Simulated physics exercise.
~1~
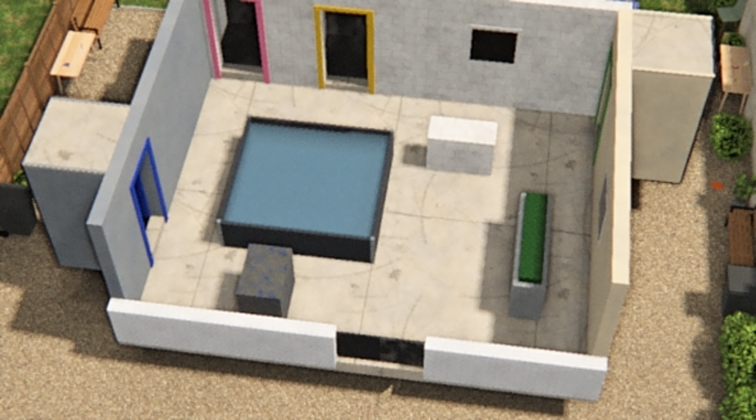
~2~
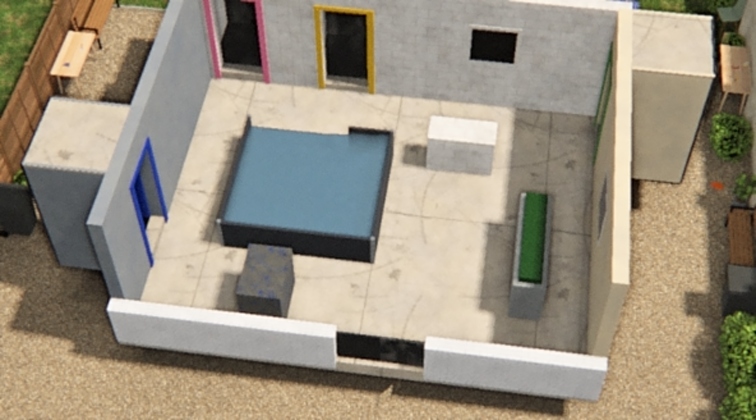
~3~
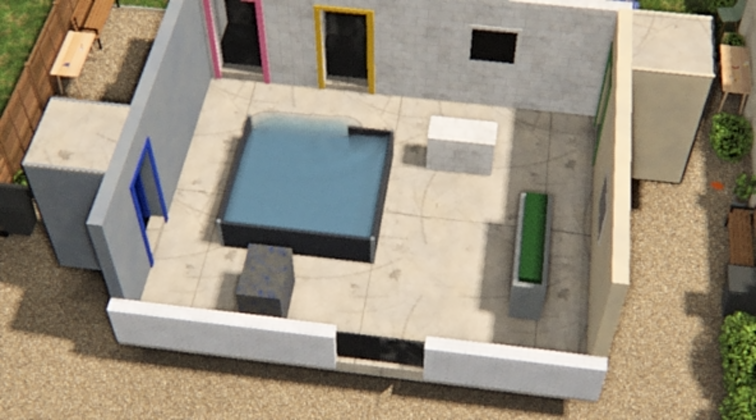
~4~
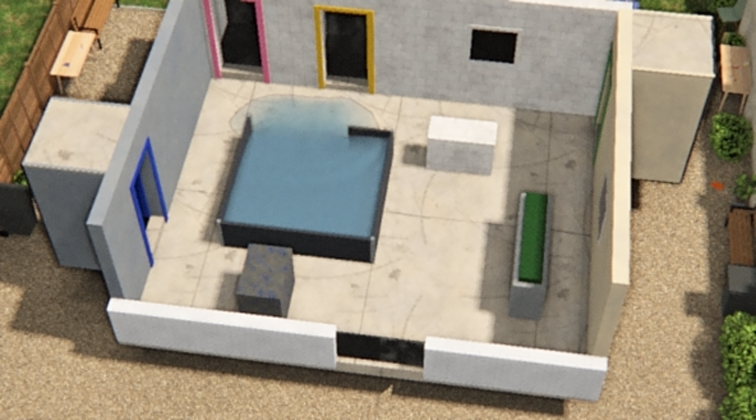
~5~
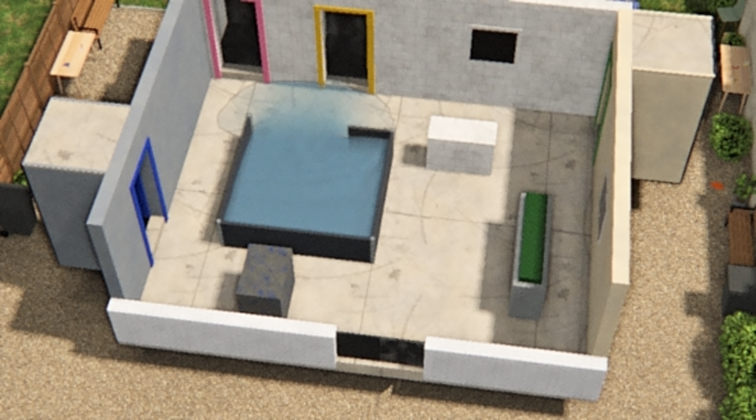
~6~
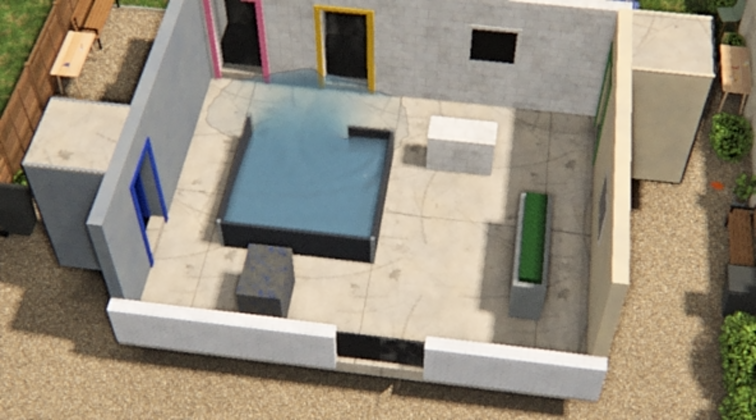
Blue water lies still in a dark-walled open tank in a pale walled yard, seen from high above, until the tank's far side opens. A dark grey block stands in front, a white block and a narrow green-topped trough to the right, with pink and yellow doorframes behind. The water pours through the gap and fans thinly across the floor to the back wall, while the camera stays still.
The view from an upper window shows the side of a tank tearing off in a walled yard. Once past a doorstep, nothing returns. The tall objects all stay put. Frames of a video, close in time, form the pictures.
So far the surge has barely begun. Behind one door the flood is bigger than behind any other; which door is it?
It is the yellow door.
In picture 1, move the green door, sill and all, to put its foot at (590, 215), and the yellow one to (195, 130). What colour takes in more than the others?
That would be the door marked pink.
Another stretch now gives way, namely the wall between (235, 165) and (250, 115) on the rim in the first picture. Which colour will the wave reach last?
I'd say the green one comes last.
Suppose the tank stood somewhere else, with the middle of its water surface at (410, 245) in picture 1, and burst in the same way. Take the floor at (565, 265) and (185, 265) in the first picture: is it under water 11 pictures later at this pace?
Well, the first point ends up unwetted, and the second one ends up unwetted.
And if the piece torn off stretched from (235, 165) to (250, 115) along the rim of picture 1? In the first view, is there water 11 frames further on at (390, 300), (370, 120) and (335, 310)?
In sequence the three spots come out still bare, then still bare, then still bare.
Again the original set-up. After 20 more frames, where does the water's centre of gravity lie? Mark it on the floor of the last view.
Roughly at (309, 162).
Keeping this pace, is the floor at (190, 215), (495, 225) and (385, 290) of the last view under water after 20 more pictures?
Taking them one at a time, they come out soaked, high and dry, high and dry.
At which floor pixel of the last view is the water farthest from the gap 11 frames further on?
Roughly at (539, 112).
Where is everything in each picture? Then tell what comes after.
In the first frame, still water in the open tank at (308, 178).
In the second frame, the front is at a hidden place, out from the gap on the open tank's far side.
In the third frame, water pours out on the open tank's far side and has run to a hidden place.
In the fourth frame, the front is at (370, 119), out from the gap on the open tank's far side.
In the fifth frame, water pours out on the open tank's far side and has run to (369, 95).
In the sixth frame, water pours out on the open tank's far side and has run to (396, 97).
A moment on, water covers 15 % of the floor; blue door not reached, green door not reached, yellow door a lot in, pink door a trickle in.
Next, water covers 25 % of the floor; blue door not reached, green door not reached, yellow door a lot in, pink door some in.
Then, water covers 50 % of the floor; blue door wet at the sill, nothing in, green door wet at the sill, nothing in, yellow door a lot in, pink door a lot in.
Later, water covers 75 % of the floor; blue door wet at the sill, nothing in, green door a lot in, yellow door a lot in, pink door a lot in.
In the end, water covers 100 % of the floor; blue door wet at the sill, nothing in, green door a lot in, yellow door a lot in, pink door a lot in; the yellow door has let in the most.
